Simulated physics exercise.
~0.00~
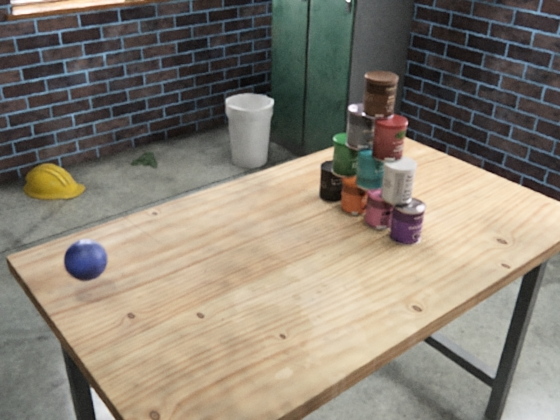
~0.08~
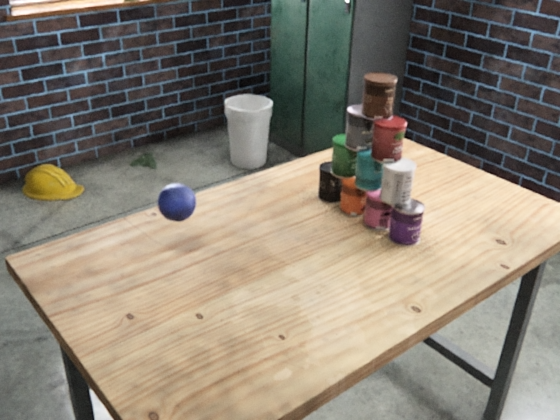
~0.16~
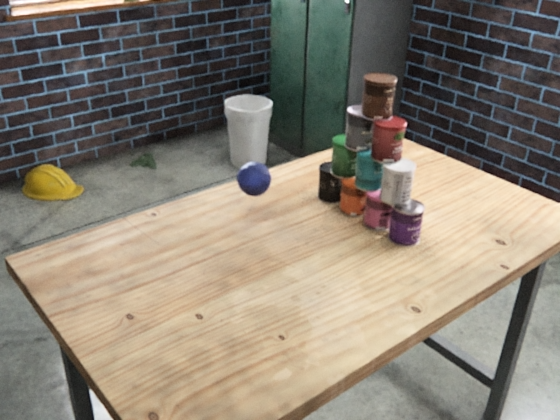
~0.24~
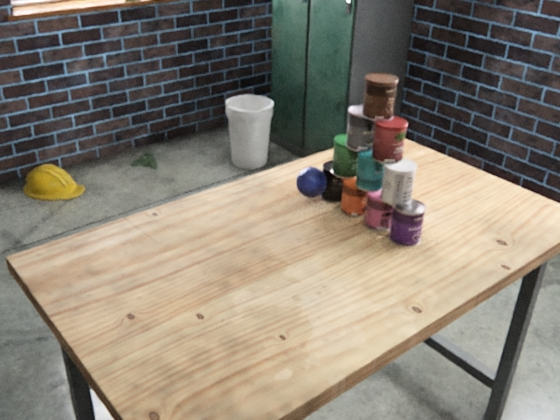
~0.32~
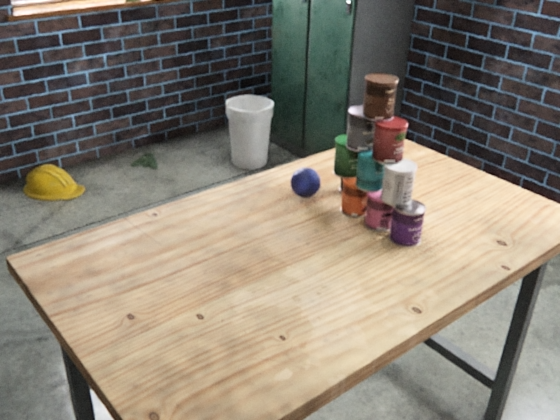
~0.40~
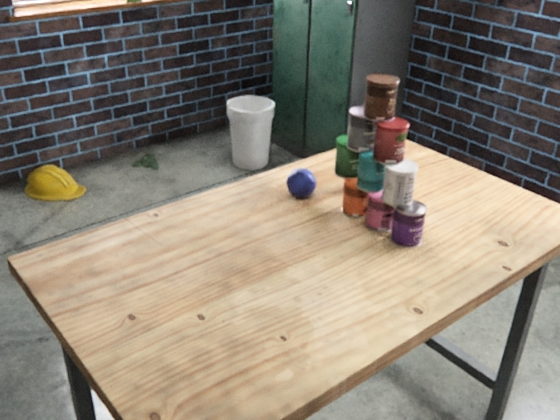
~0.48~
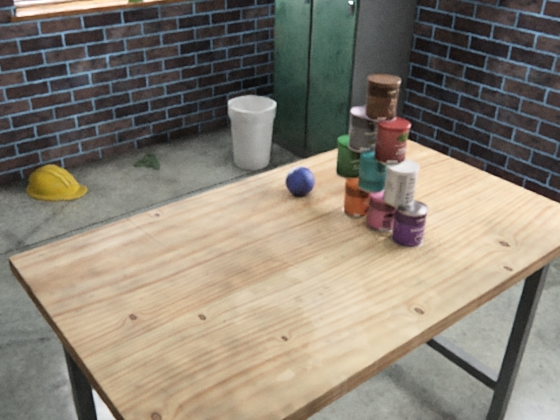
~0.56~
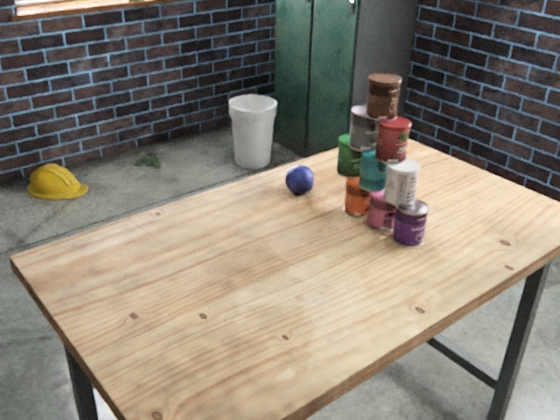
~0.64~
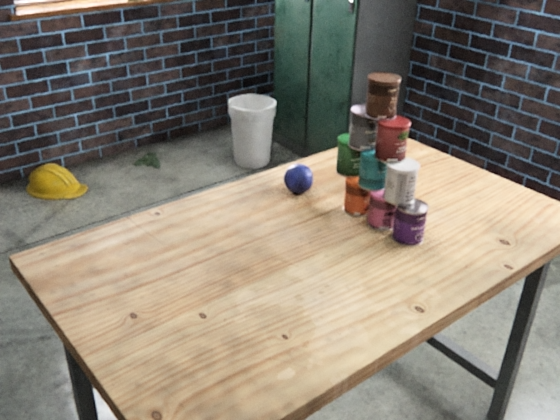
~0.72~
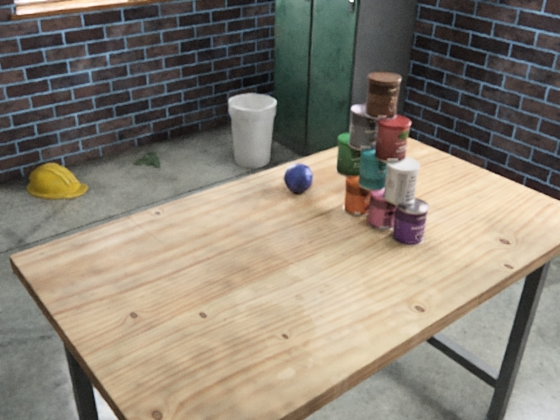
Brick-walled workshop with a blue ball flying right, knocking the black tin out of view behind a still-standing stack on a wooden table.
